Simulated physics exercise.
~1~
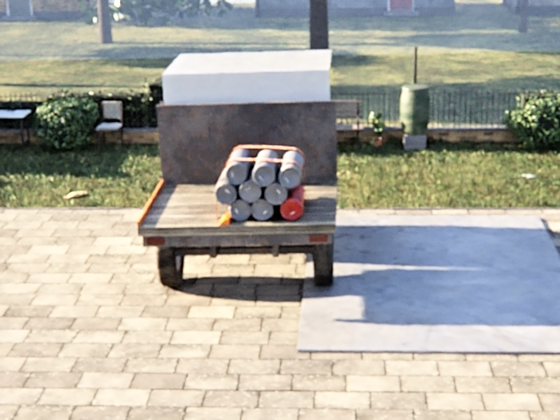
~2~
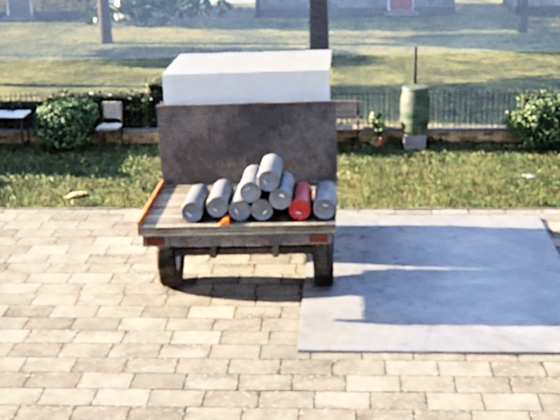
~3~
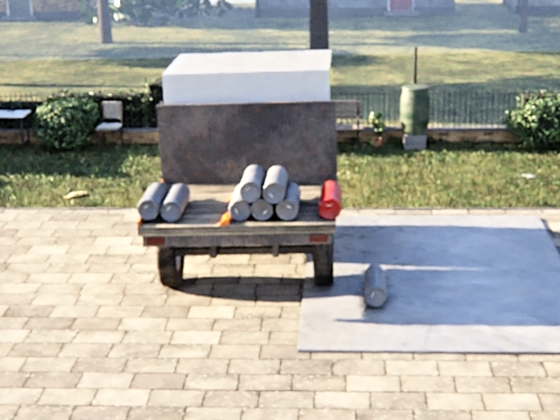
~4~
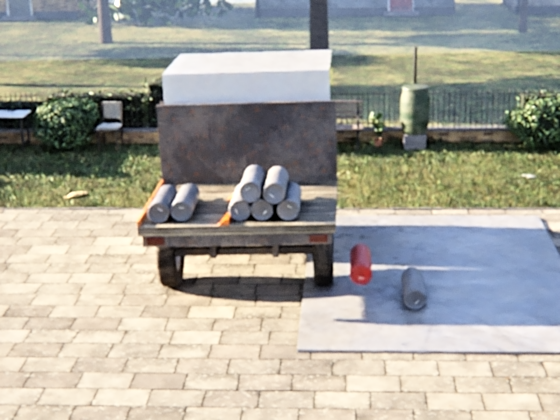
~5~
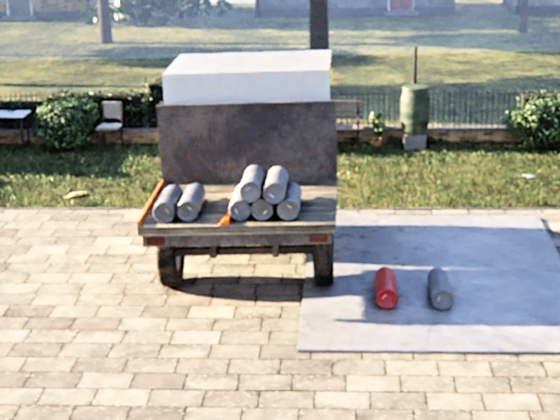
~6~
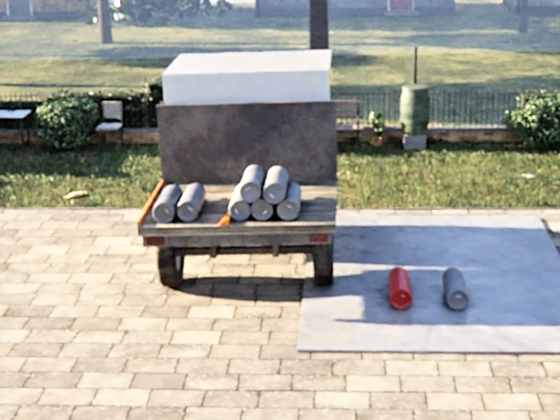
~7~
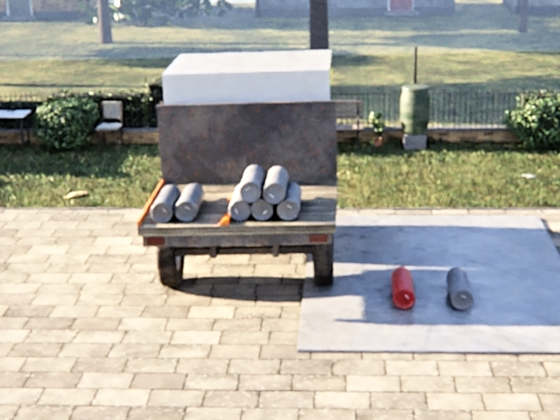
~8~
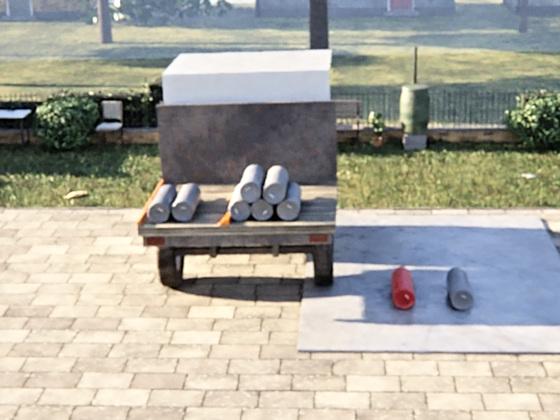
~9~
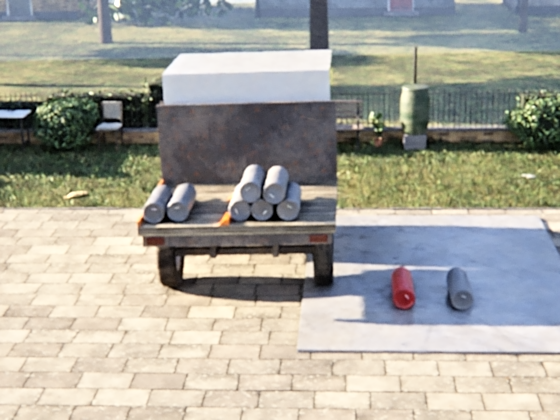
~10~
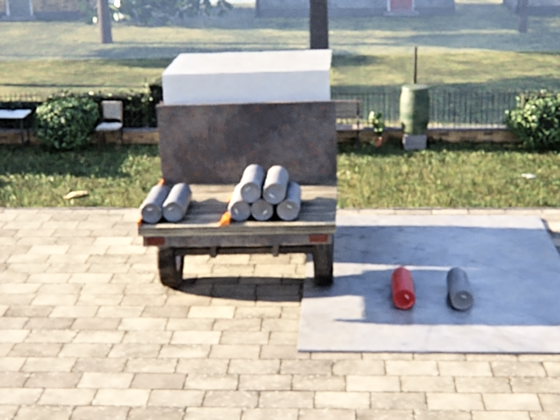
Stacked gas cylinders spreading across a parked flatbed lorry's deck, a grey then the red one dropping off right and settling on the ground.
